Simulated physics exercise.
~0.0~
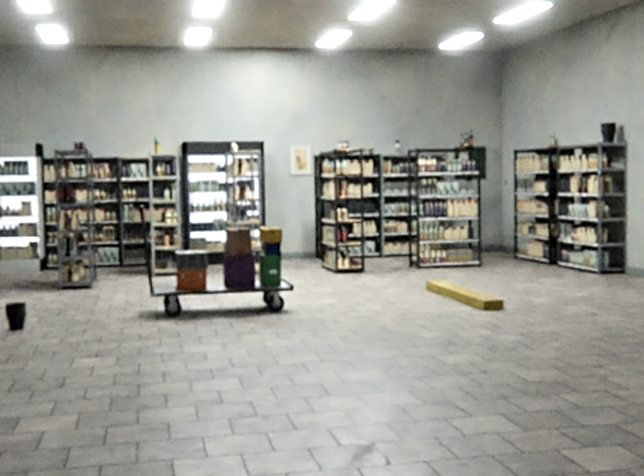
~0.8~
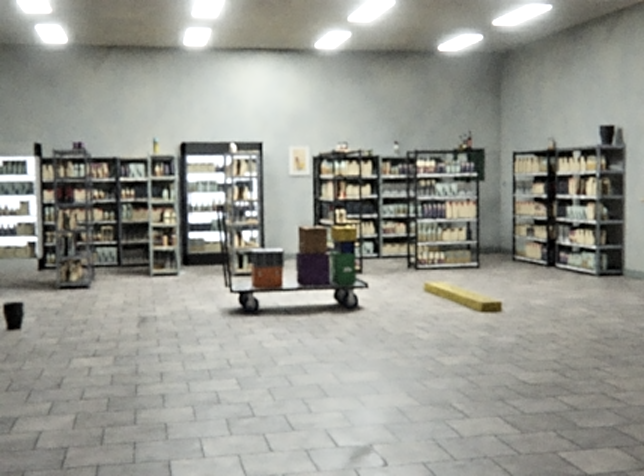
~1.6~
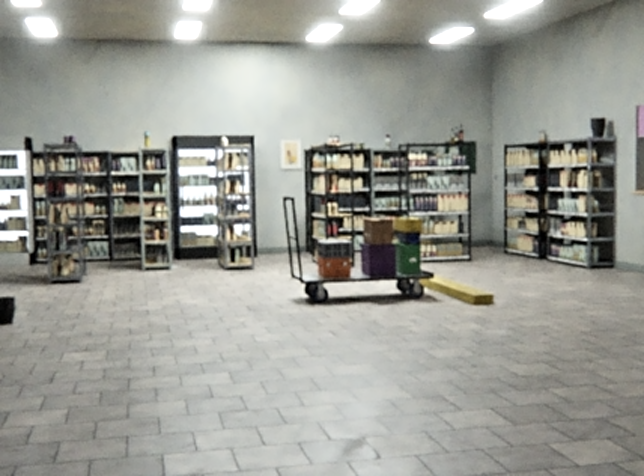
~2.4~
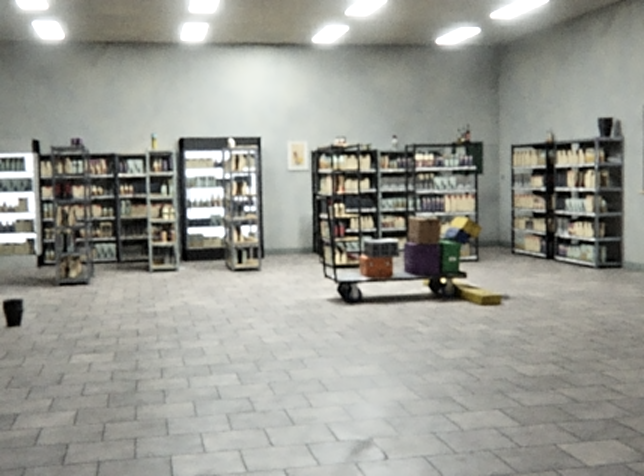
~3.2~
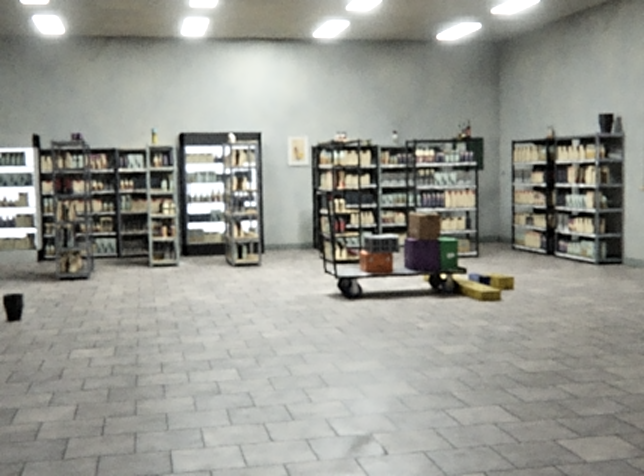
A flat cart stacked with loose boxes and cases rolls rightward across the grey paved floor of a bright storeroom, seen from the front by a slightly swaying camera. Shelves of bottles and lit cabinets line the back wall, and a yellow kerb lies ahead of the cart. The load includes orange, purple, green, brown and yellow pieces. The cart reaches the kerb and stops, and the yellow carton and blue suitcase tip forward over its right edge. Both end on the floor beside the kerb, while the rest stays aboard the level cart.
